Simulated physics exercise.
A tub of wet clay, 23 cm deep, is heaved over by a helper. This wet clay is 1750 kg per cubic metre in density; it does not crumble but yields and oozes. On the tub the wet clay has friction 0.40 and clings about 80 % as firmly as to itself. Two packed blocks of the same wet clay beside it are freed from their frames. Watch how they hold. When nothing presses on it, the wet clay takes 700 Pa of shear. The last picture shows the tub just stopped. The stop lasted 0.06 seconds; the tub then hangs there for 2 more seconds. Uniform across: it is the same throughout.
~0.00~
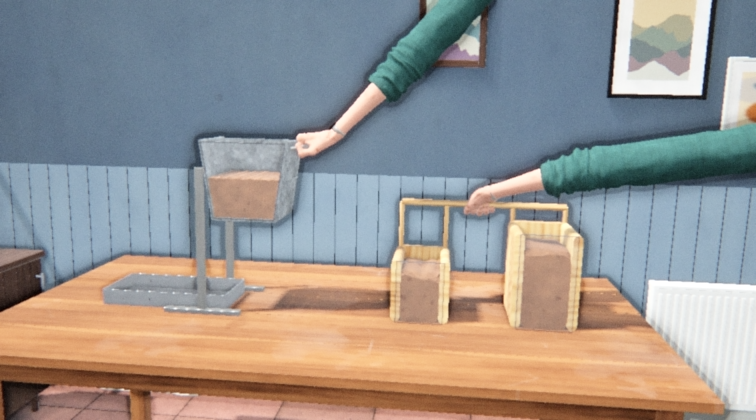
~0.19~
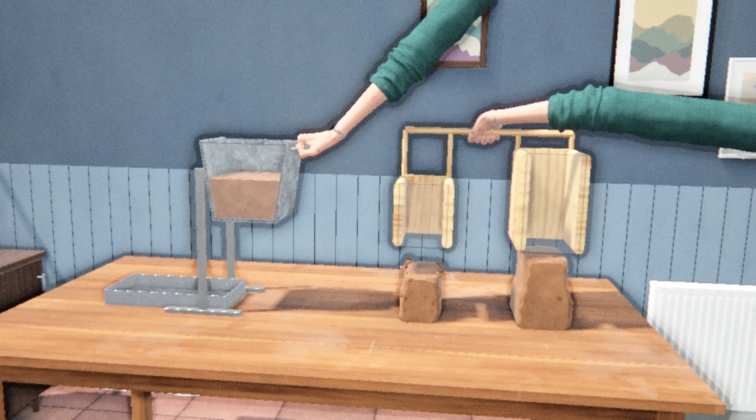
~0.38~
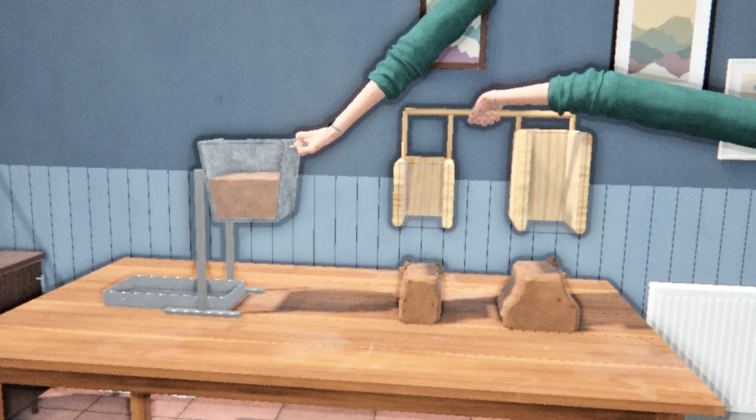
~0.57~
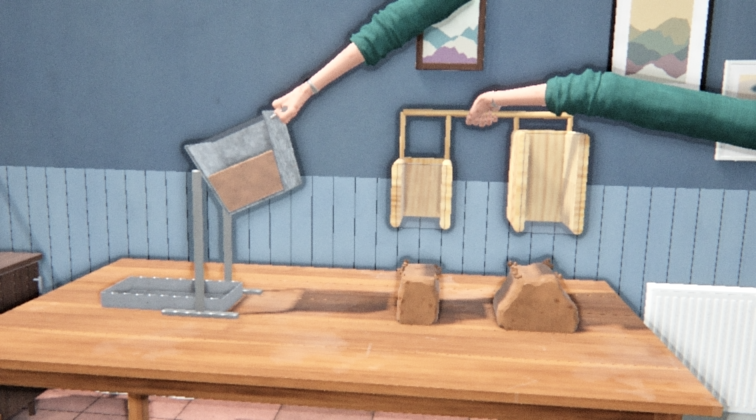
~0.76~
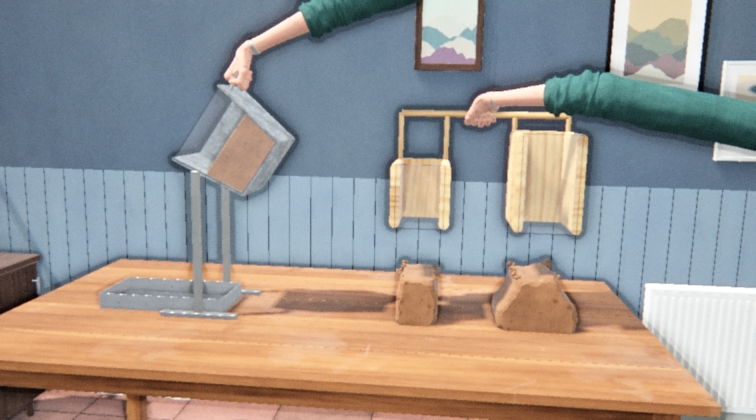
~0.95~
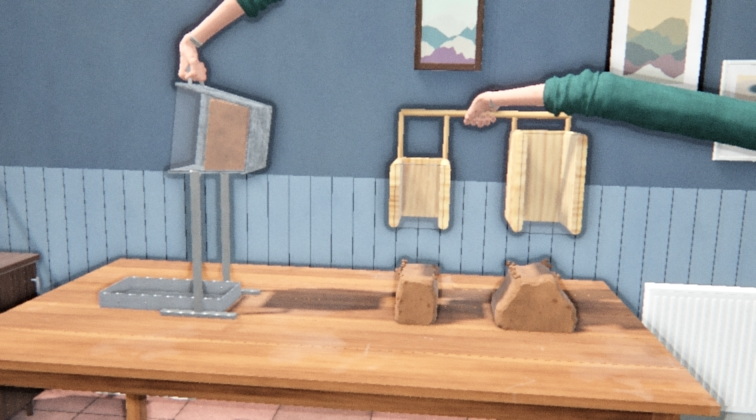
One hand lifts wooden moulds off two brown clay blocks, then another tilts a grey tub leftward.
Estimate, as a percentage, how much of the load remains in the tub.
I would say about 100 per cent remains in the tub.
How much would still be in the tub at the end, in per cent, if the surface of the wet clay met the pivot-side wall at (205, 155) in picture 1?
Around 65 per cent.
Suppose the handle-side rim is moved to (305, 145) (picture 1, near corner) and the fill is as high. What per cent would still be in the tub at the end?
I'd put it at close to 60 per cent.
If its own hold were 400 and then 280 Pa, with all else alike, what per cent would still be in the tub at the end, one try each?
Roughly 80 % followed by roughly 75 %.
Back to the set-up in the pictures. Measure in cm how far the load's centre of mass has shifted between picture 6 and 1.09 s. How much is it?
It has moved close to 2 cm.
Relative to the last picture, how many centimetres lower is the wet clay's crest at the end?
The top ends up some 6 cm below its level in the last picture.
By 1.09 s, the tub is at 83 degrees and holds 100 %.
By 1.26 s, the tub is at 83 degrees and holds 100 %.
By 1.43 s, the tub is at 83 degrees and holds 100 %.
By 1.60 s, the tub is at 83 degrees and holds 100 %.
By 2.95 s, at the end, the tub is at 83 degrees and holds 100 %.
